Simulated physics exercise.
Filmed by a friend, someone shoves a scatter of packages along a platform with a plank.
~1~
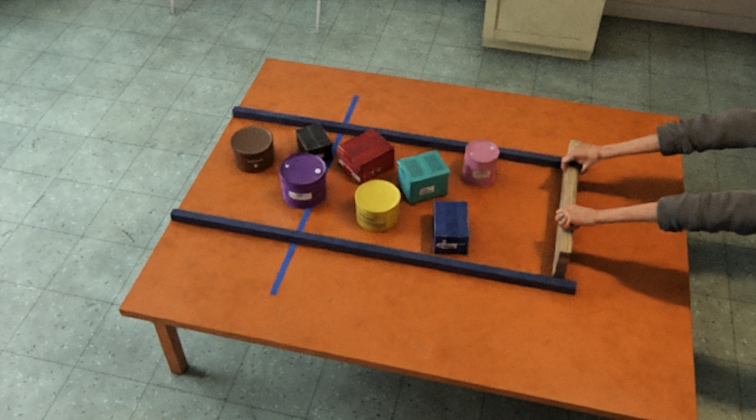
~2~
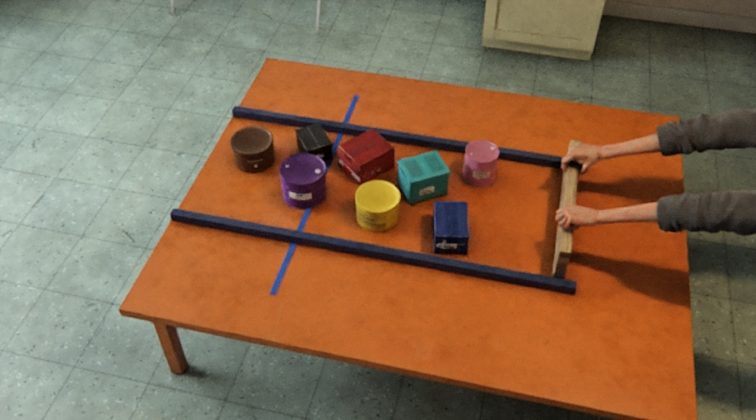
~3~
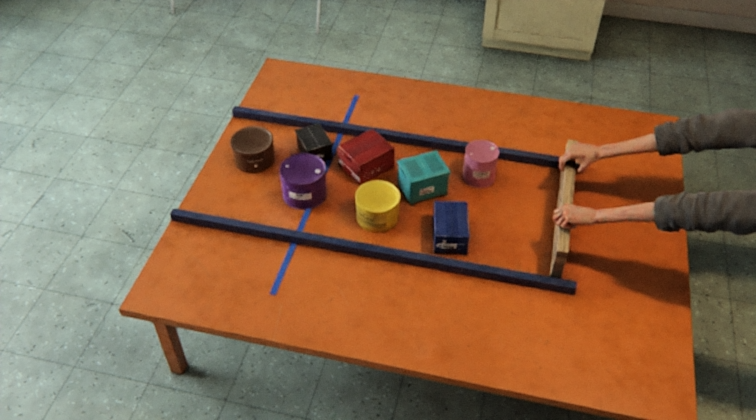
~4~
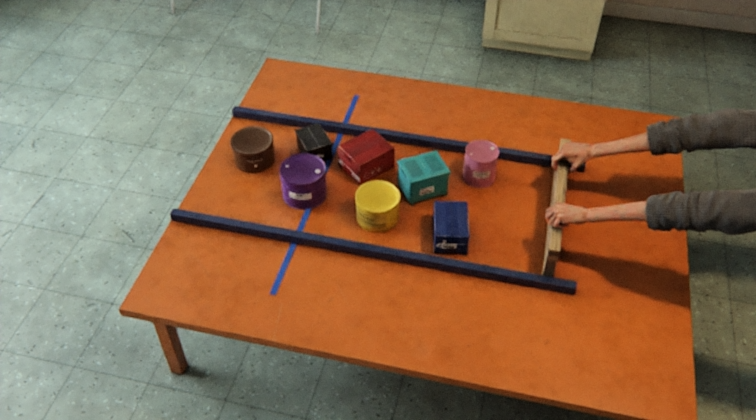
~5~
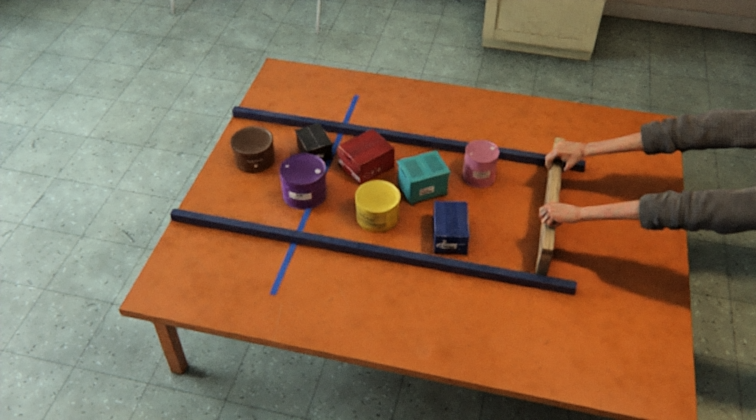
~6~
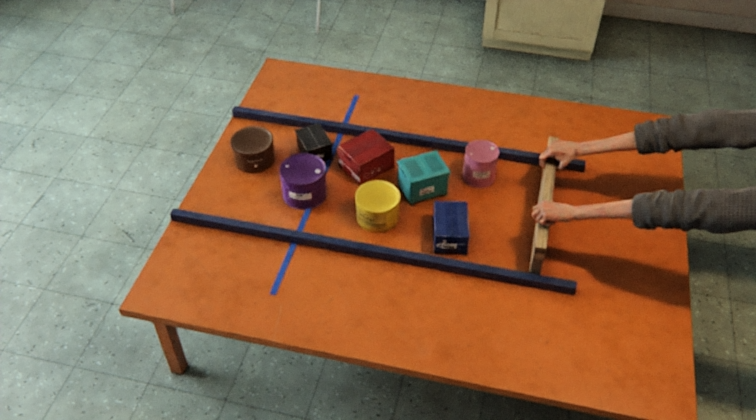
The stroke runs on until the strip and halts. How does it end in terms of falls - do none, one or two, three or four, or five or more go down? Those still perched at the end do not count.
In the end, none go down.
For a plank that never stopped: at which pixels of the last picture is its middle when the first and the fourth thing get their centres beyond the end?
At (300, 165) for the first, at (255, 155) for the fourth.
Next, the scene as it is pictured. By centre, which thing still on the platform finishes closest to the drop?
The one is the brown pail.
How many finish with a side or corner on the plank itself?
At rest, 3 are in contact.
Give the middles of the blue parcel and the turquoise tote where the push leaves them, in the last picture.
The blue parcel at (293, 199), the turquoise tote at (301, 163).
Soon after, none off yet; brown pail at rest near (253, 150); black tote at rest near (314, 145); purple canister at rest near (304, 181).
In the end, the number that fall off is zero.
